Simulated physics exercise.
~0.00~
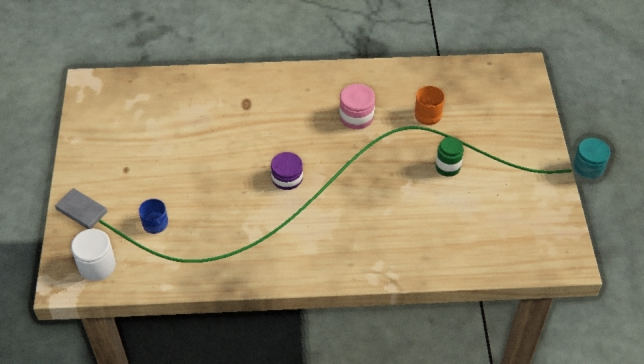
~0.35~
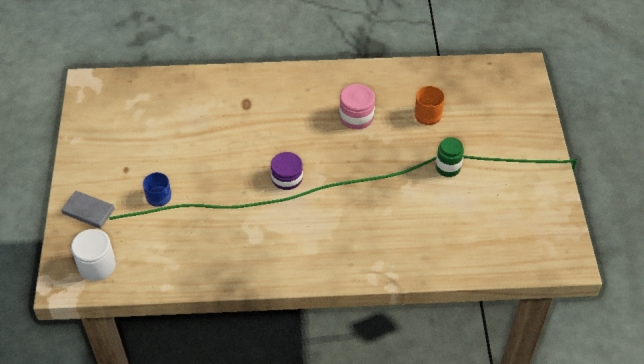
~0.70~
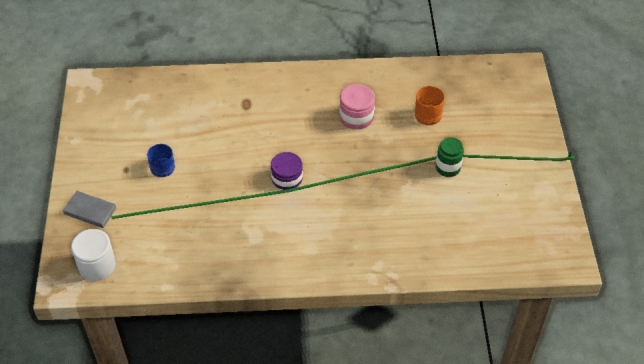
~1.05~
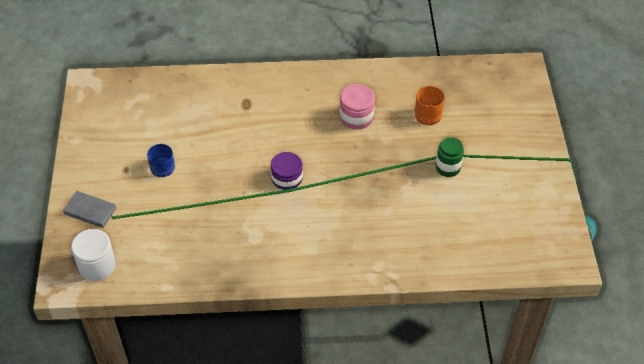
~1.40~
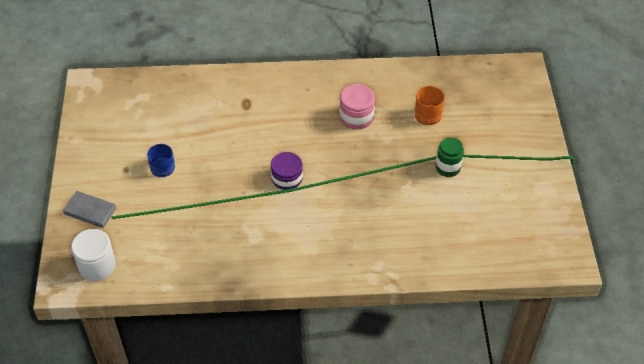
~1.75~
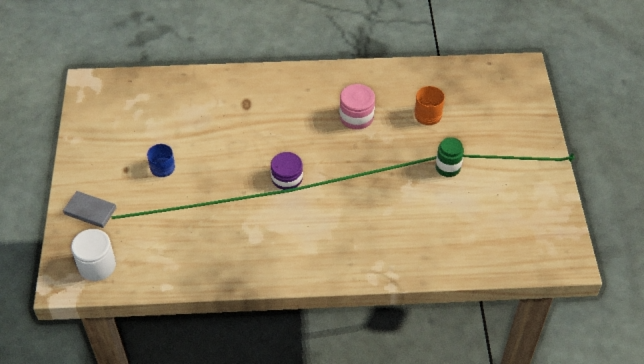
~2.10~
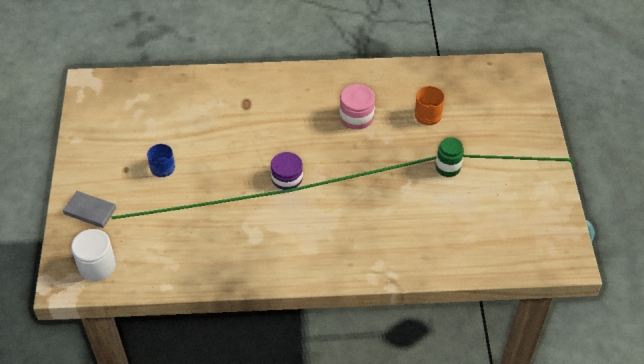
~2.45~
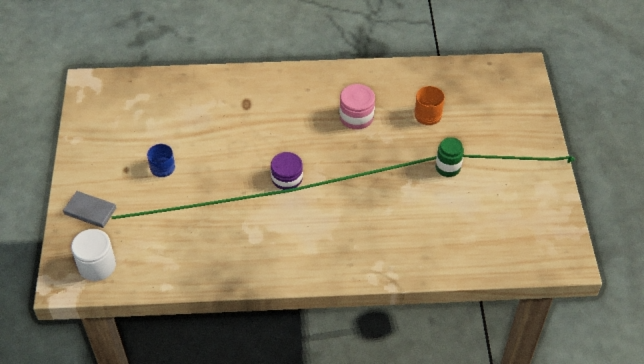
A teal speaker drops off the table's right edge, pulling the green cable taut and nudging the blue cup.
